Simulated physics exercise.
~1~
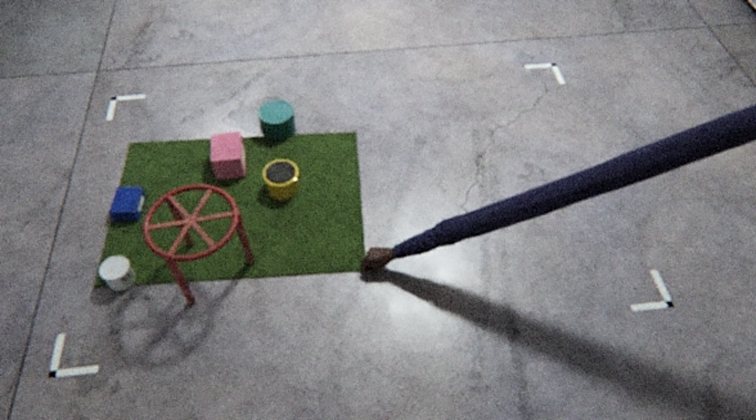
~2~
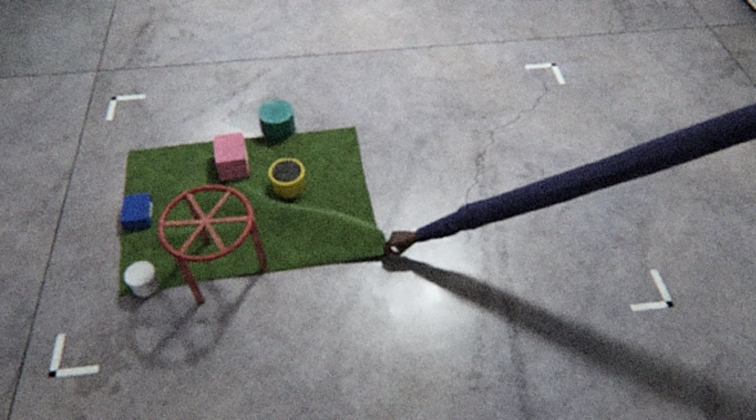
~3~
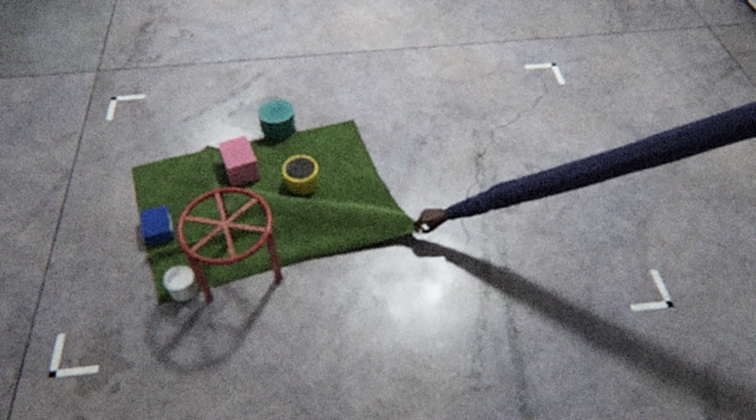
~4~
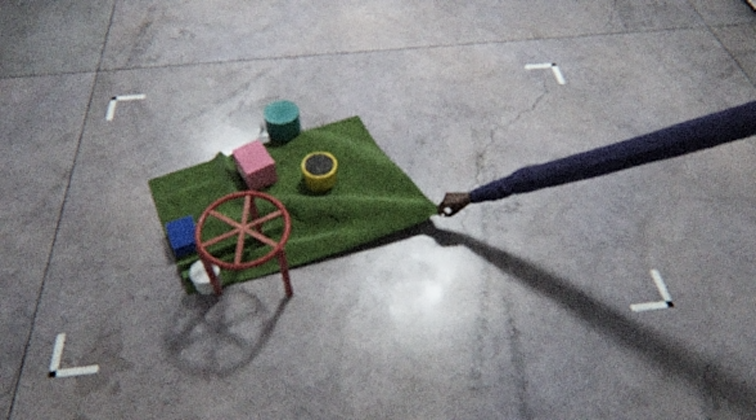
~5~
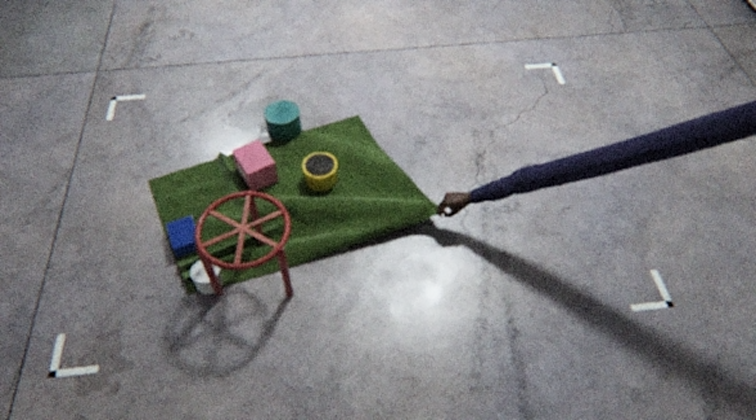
In the video, a dark-sleeved arm pulls the corner of a green sheet rightward across a concrete floor, carrying along a red stool, white bin, blue box, pink box and yellow pot while a teal bin barely shifts, until everything rests still with the sheet rumpled and the hand at its corner.
